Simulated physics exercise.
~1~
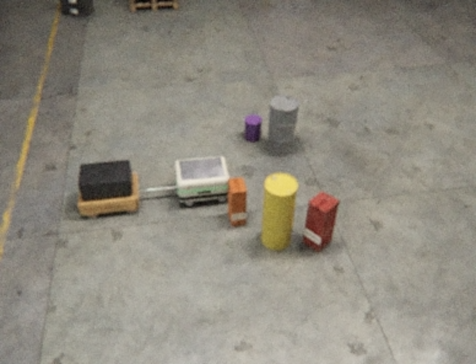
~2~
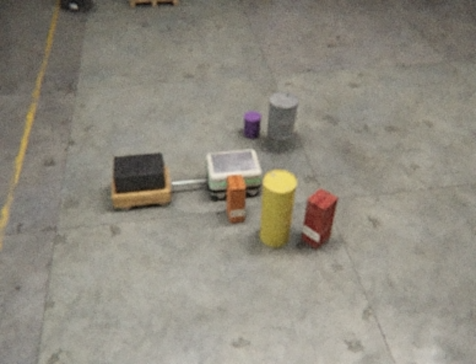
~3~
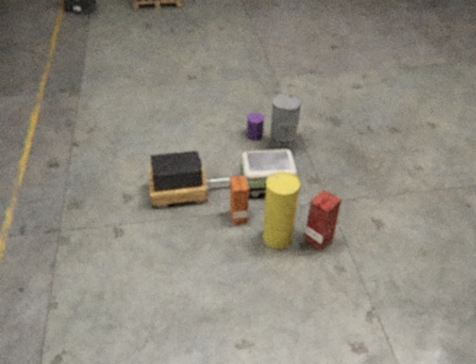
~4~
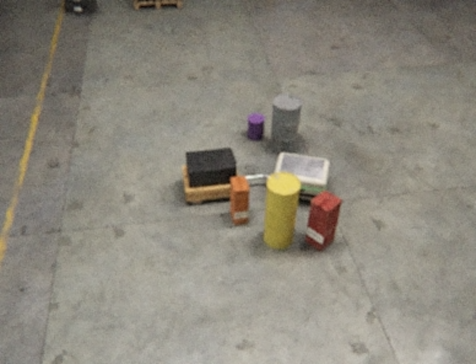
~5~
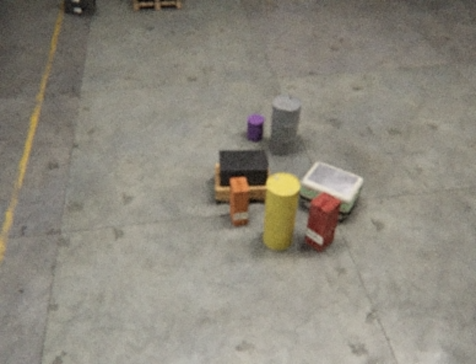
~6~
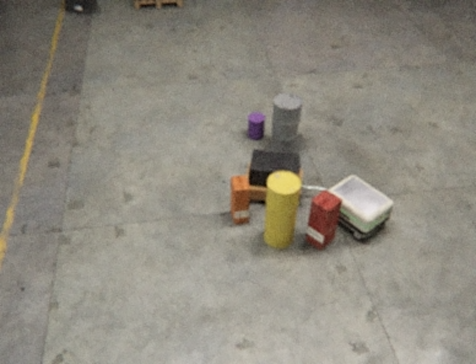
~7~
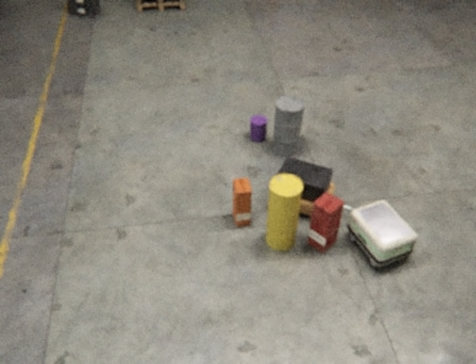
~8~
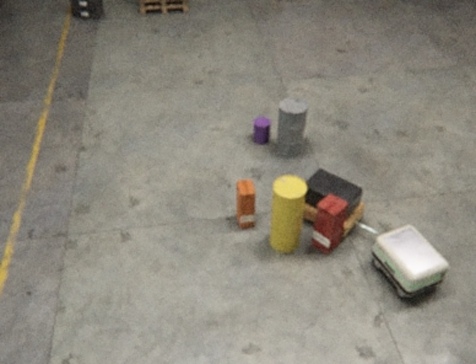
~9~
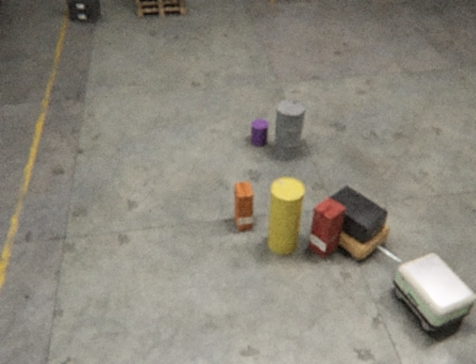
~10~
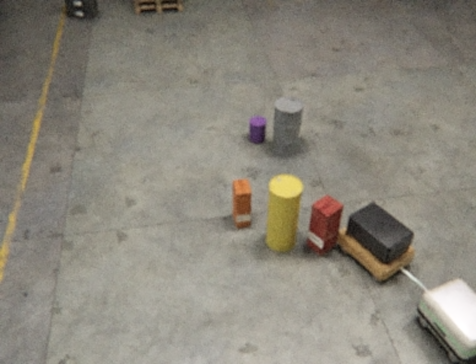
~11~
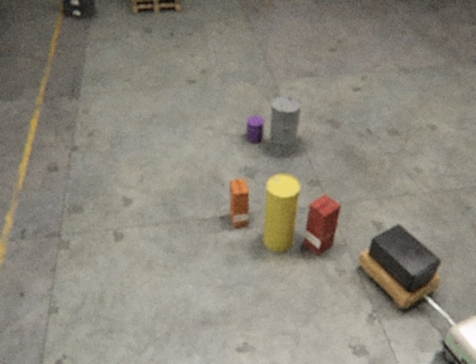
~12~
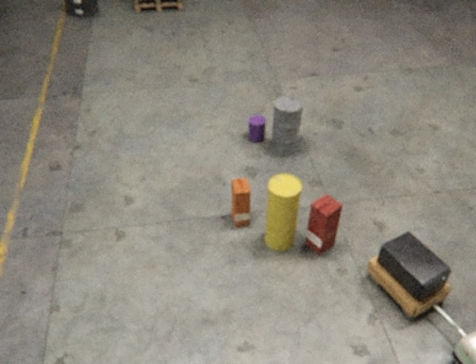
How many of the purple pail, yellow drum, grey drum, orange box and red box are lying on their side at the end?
None of them are lying on their side. All five are still standing upright after the tug and its cart go by.
